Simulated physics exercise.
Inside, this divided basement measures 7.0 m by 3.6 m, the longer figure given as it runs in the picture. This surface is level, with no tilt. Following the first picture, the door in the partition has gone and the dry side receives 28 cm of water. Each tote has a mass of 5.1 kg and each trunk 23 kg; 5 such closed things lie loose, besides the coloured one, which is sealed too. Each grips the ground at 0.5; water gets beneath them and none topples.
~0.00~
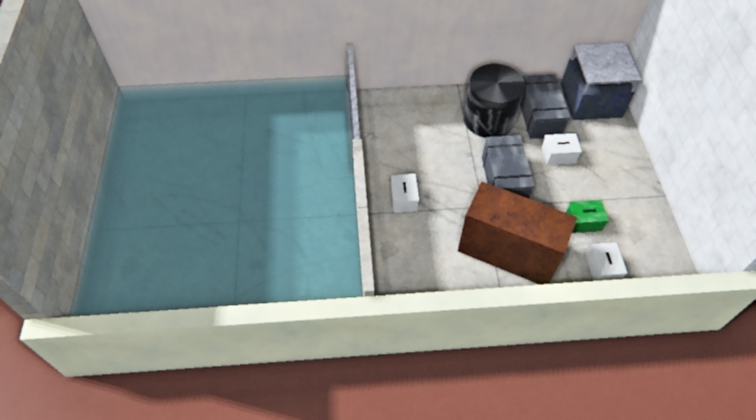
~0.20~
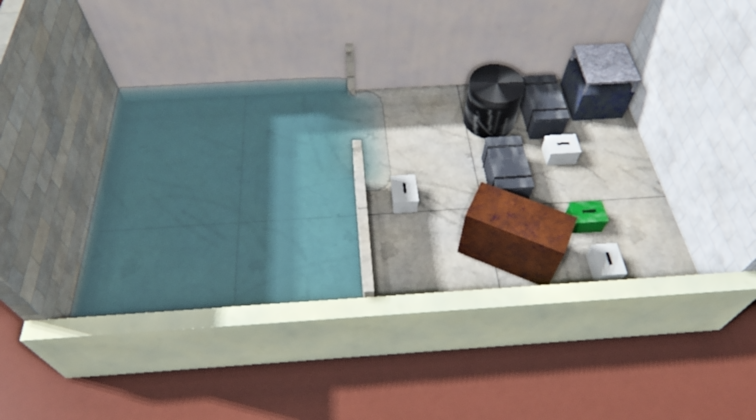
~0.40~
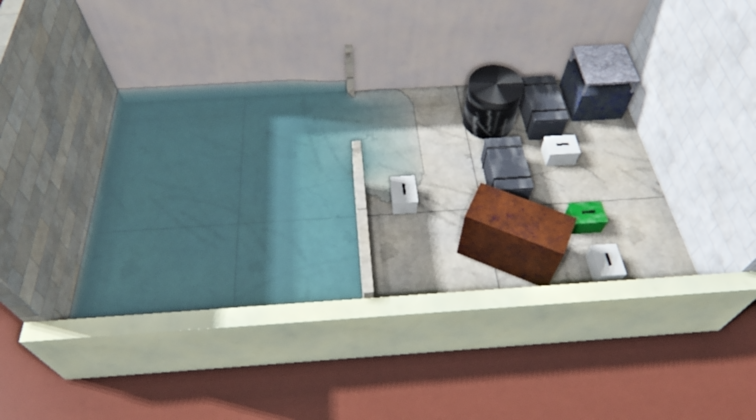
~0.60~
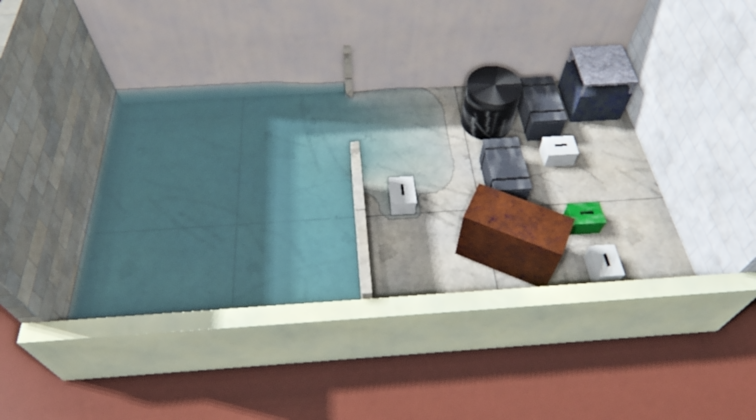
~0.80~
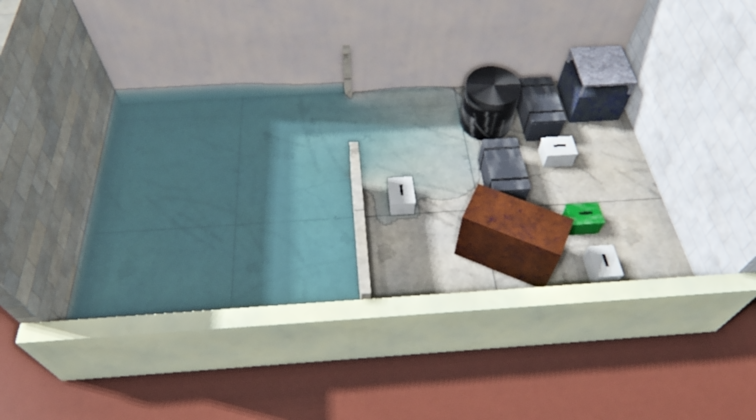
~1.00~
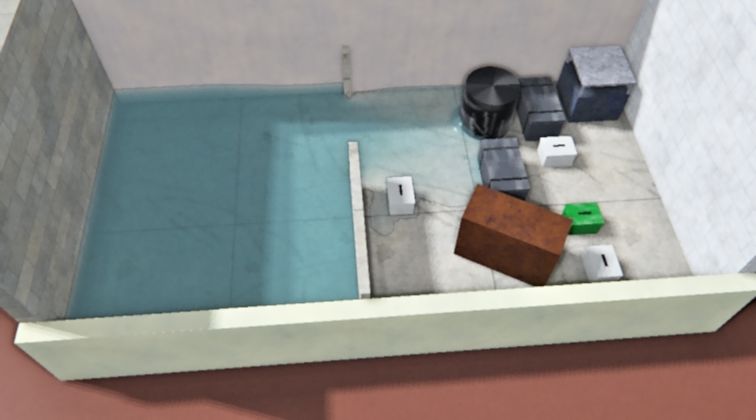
Water spreads through a gap in the partition onto the dry floor, and the boxes stay put.
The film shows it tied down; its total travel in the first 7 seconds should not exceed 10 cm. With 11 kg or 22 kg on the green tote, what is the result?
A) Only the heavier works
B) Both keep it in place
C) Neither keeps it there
Option C: Neither keeps it there.
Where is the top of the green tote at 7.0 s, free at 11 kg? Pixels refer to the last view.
Roughly at pixel (685, 258).
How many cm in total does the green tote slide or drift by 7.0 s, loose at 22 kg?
Close to 60 cm, all told.
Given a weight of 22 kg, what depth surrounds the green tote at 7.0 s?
Around 16 cm.
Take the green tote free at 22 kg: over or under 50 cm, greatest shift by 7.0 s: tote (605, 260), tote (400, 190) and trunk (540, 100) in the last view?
Listed order: Above the mark, below the mark and above the mark.
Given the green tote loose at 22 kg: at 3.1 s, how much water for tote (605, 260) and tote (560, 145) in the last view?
Depth approx. 2 cm / 4 cm.
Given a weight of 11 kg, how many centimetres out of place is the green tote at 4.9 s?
Roughly 100 cm.
After 1.4 s the green tote would be 0 cm from its start with 11 kg and 0 cm from its start with 22 kg; 0 cm of water round it then.
After 3.1 s the green tote would be 42 cm from its start with 11 kg and 9 cm from its start with 22 kg; 3 cm of water round it then.
After 4.9 s the green tote would be 101 cm from its start with 11 kg and 32 cm from its start with 22 kg; 10 cm of water round it then.
After 7.0 s the green tote would be 118 cm from its start with 11 kg and 63 cm from its start with 22 kg; 16 cm of water round it then.
